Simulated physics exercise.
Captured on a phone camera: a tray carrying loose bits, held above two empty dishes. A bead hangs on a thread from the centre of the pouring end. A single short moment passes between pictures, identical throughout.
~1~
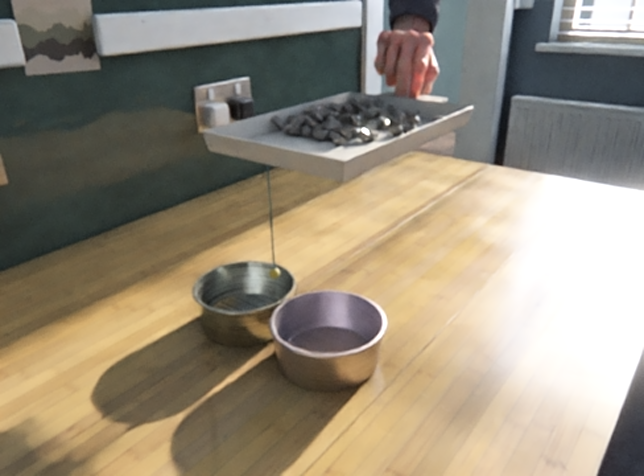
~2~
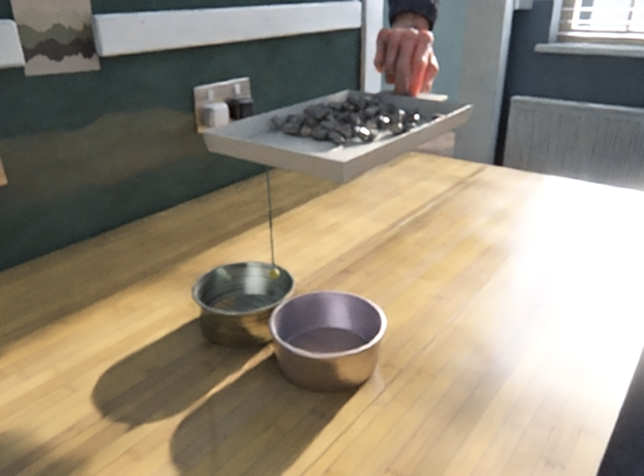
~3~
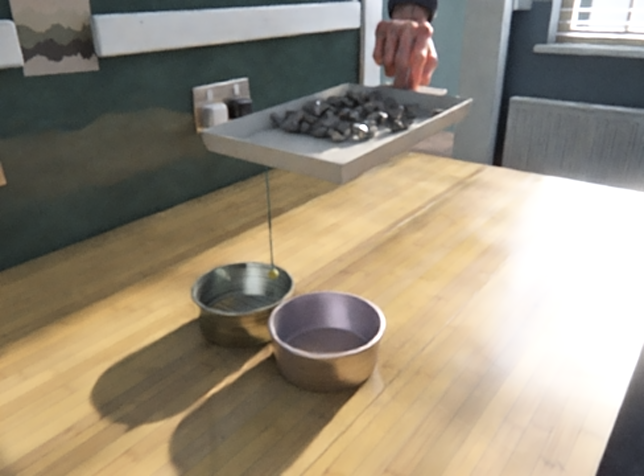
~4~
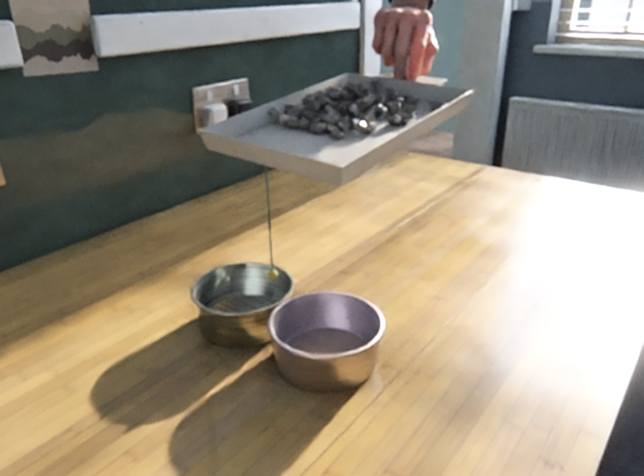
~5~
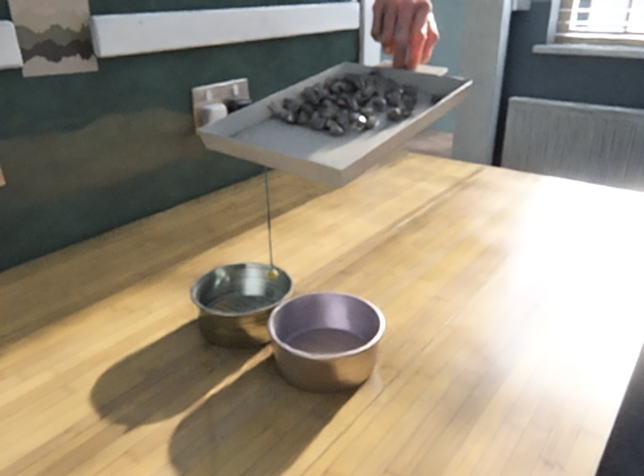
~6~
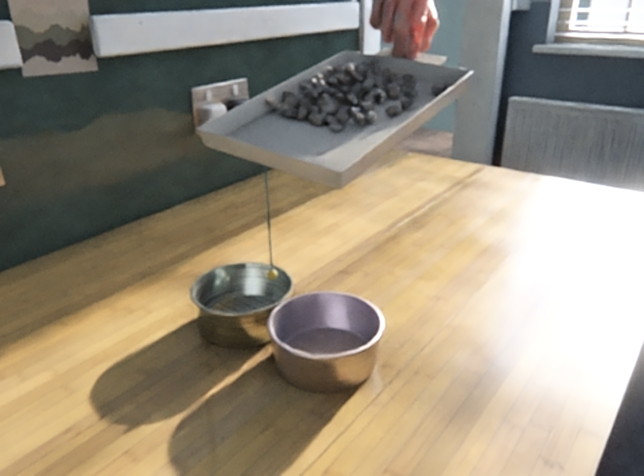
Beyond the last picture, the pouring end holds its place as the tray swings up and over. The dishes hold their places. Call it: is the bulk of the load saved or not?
The bulk is saved.
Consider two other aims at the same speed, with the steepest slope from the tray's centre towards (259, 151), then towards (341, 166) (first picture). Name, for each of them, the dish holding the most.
First place: The dish to the left; second place: The dish to the right.
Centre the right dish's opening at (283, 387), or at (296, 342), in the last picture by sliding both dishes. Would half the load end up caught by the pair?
The first time it's lower than half, the second time higher than half.
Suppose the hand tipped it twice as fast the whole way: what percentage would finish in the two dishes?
Around 50 percent.
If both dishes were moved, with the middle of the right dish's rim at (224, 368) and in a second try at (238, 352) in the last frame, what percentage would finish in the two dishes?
Trial 1 about 0 %, trial 2 about 20 %.
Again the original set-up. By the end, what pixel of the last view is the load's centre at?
Around (309, 350).
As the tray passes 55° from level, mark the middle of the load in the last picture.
Near (304, 147).
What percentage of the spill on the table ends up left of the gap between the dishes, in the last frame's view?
Left fraction: Around 100 per cent.
Soon after the last picture, tray tipped steeply; nearly all on the tray; a small part in the air.
A little later, tray tipped right over; about half on the tray; about a quarter in the right dish; a small part in the left dish; a small part outside both; a small part in the air.
Later still, tray tipped past a quarter turn; about two thirds in the right dish; a small part in the left dish; about a quarter outside both.
At rest, tray tipped past a quarter turn; about two thirds in the right dish; a small part in the left dish; about a quarter outside both.
